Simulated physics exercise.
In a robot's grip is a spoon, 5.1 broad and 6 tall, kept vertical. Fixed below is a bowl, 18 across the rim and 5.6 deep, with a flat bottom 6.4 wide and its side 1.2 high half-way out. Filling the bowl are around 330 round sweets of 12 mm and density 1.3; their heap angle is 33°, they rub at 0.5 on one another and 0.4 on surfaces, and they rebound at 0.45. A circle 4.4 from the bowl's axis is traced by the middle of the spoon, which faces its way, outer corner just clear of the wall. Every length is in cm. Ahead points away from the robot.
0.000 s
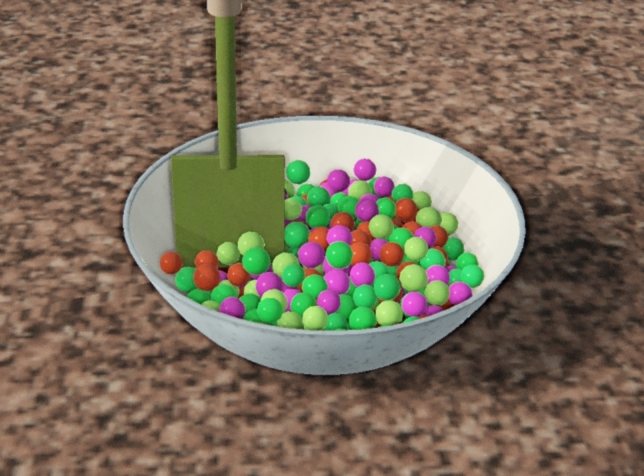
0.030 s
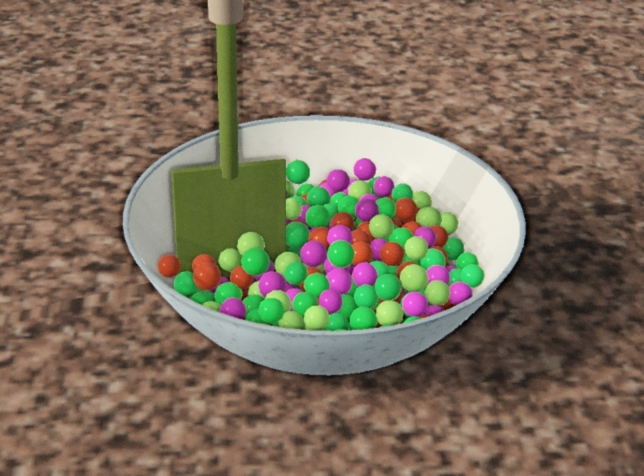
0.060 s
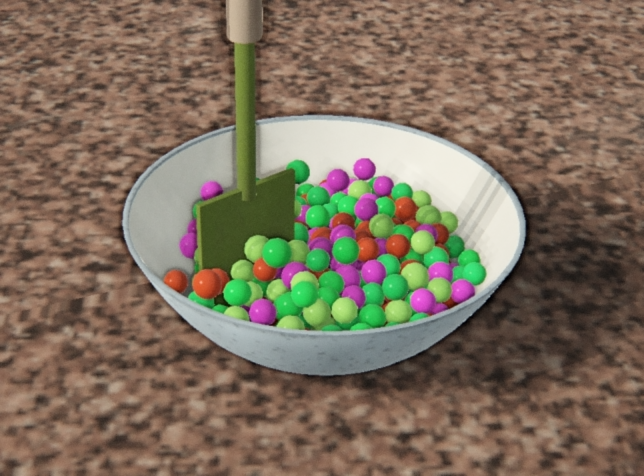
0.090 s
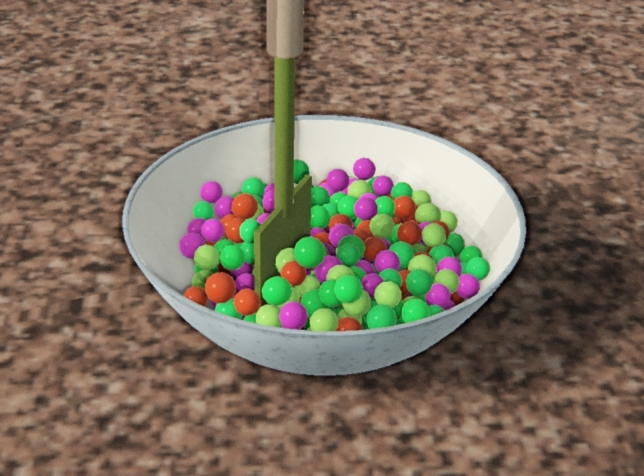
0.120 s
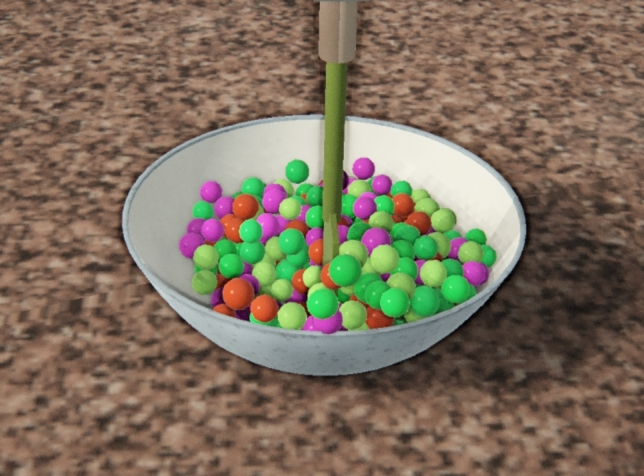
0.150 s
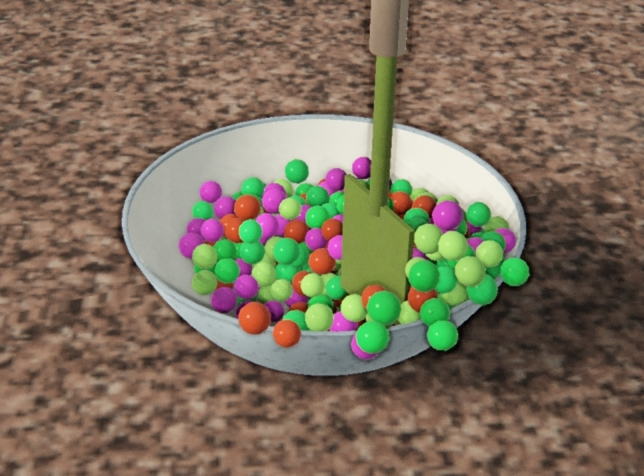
A green spatula sweeps from left to right through colourful balls in a white bowl.
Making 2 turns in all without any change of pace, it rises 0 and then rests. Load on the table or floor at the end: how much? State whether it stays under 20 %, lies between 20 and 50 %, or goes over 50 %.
It goes over 50 %.
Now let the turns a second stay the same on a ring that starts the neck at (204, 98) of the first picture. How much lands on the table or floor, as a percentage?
Close to 25 in a hundred.
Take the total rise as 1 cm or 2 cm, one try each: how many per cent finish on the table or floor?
Estimates: 55 % and 40 %.
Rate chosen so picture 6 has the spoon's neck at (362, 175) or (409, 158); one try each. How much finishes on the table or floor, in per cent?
First try: Around 55 %; second try: Around 65 %.
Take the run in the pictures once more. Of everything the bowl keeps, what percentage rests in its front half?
Roughly 55 percent of it.
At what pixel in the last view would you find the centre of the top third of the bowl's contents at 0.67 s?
The centre lies near (384, 183) in the last picture.
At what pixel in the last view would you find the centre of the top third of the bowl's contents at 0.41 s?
I'd put it at around (195, 238).
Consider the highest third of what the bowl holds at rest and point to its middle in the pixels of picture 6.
Centre, approx.: (295, 286).
After 0.41 s, 351° round, highest piece 10 above the table; 210 in the bowl, 90 on the table or floor, 34 in flight or on the tool.
After 0.67 s, 225° round, highest piece 8 above the table; 165 on the table or floor, 153 in the bowl, 16 in flight or on the tool.
After 1.00 s, 0° round, highest piece 5 above the table; 202 on the table or floor, 132 in the bowl.
After 1.70 s, 0° round, highest piece 4 above the table; 202 on the table or floor, 132 in the bowl.
In the end, 202 on the table or floor, 132 in the bowl. That is 60 % on the table or floor.
